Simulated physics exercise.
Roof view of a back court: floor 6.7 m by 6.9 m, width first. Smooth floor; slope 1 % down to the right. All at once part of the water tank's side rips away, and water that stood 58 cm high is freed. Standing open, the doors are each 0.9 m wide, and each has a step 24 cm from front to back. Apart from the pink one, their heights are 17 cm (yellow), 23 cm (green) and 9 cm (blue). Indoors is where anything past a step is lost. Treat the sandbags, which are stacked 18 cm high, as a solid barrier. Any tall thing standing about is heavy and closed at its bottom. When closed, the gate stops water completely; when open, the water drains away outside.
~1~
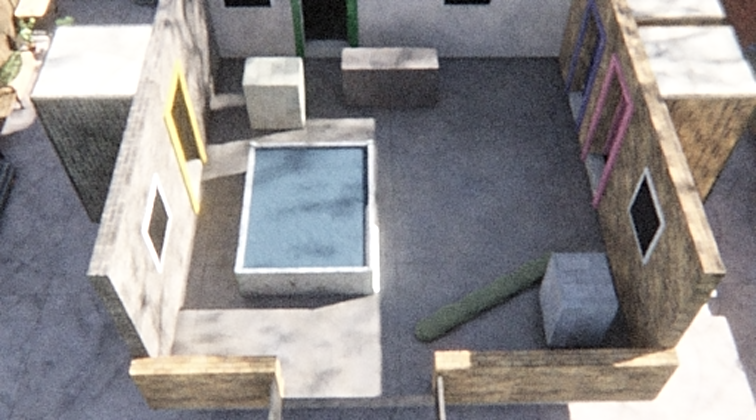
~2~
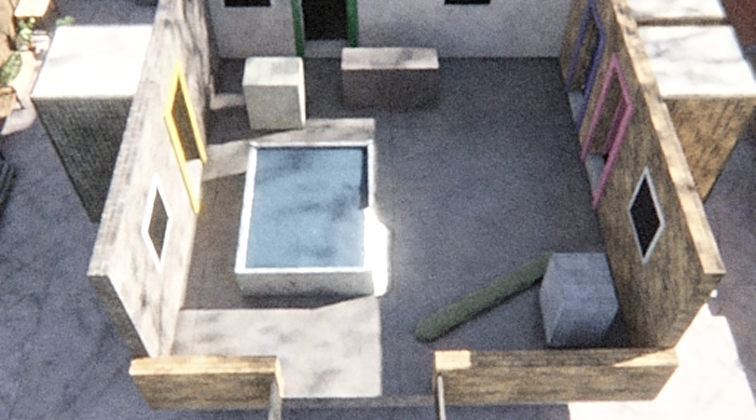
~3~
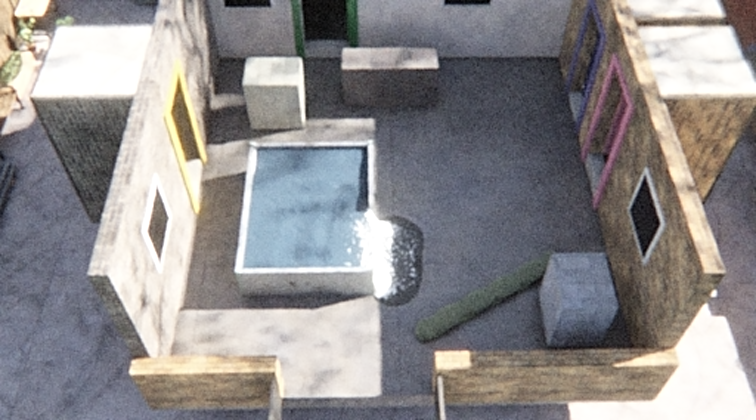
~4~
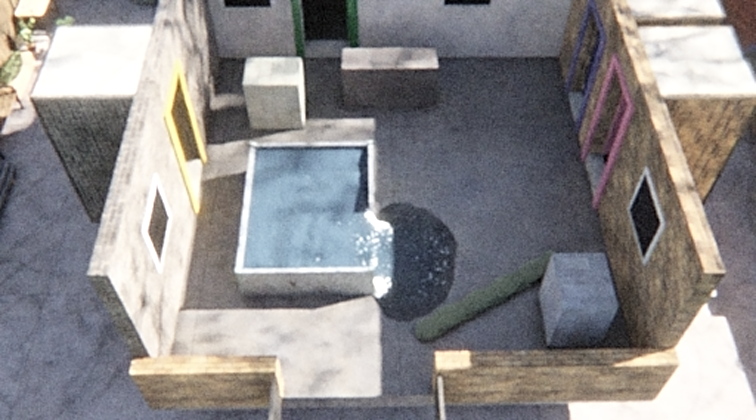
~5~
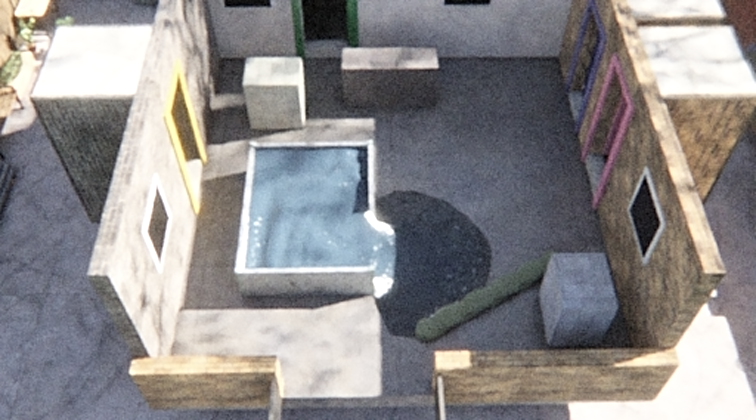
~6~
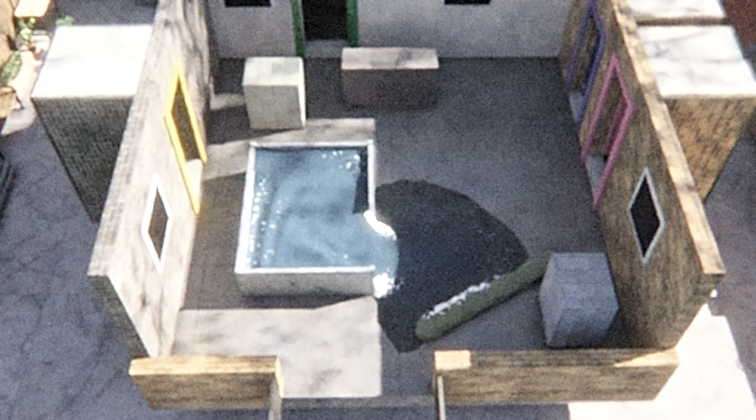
Water sits still in a raised white-walled tank inside a walled court, until part of the tank's right side opens and a bright, foaming burst comes through. A dark sheet spreads rightward across the grey floor in a widening fan, reaching the long green barrier, while ripples cross the tank's surface.
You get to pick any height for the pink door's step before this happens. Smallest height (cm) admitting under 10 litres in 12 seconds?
Roughly 25.5 cm.
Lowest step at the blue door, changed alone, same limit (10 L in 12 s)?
Roughly 11.0 cm at the blue door.
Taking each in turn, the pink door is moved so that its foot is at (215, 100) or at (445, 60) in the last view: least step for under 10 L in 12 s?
8.5 and 9.5 cm.
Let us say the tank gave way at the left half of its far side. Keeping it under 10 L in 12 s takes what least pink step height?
Then roughly 9.0 cm.
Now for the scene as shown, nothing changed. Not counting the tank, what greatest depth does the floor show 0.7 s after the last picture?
Around 36 centimetres.
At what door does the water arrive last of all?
Door: Yellow.
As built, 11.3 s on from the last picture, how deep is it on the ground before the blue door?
It stands about 10.0 centimetres deep.
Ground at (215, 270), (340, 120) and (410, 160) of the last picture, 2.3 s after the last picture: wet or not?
One by one: Clear, clear, clear.
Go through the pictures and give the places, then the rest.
The water tank at (309, 206) is whole and still, 58 cm deep; the pink door at (604, 142) is dry, in the first picture.
The gap is at (370, 250), the front 0.3 m out at (389, 251); the back of the water tank holds 58 cm, in the second picture.
The front is at (418, 244), 0.8 m from the gap at (370, 252); 1.0 m2 of floor is wet, 58 cm left at the back, in the third picture.
Water pours out at (370, 252) and has run 1.3 m, to (450, 263); about 8 cm deep outside, 58 cm at the back, in the fourth picture.
The gap is at (370, 252), the front 1.8 m out at (484, 265); the back of the water tank holds 56 cm, in the fifth picture.
The front is at (521, 259), 2.4 m from the gap at (370, 252); 4.2 m2 of floor is wet, 51 cm left at the back; the pink door at (604, 142), 4.1 m from the gap, is still 1.9 m from the nearest water, in the sixth picture.
Then, 0.7 s after the last picture water covers 20 % of the floor, deepest (36 cm) near (443, 312); it has not reached the pink door.
Then, 2.3 s after the last picture water covers 40 % of the floor, deepest (29 cm) near (593, 199); 28 cm at the pink door, 7 litres in over its 25 cm step.
Then, 11.3 s after the last picture water covers 95 % of the floor, deepest (10 cm) near (572, 116); 9 cm at the pink door, 11 litres in over its 25 cm step.
At the pink door as built, the water peaked near 29 cm, 1.9 s after the last picture.
With a step of 21.5 cm, 30 litres would have come in within the 12 s; with 29.5 cm, 1 litre. So under 10 litres takes about 25.5 cm.
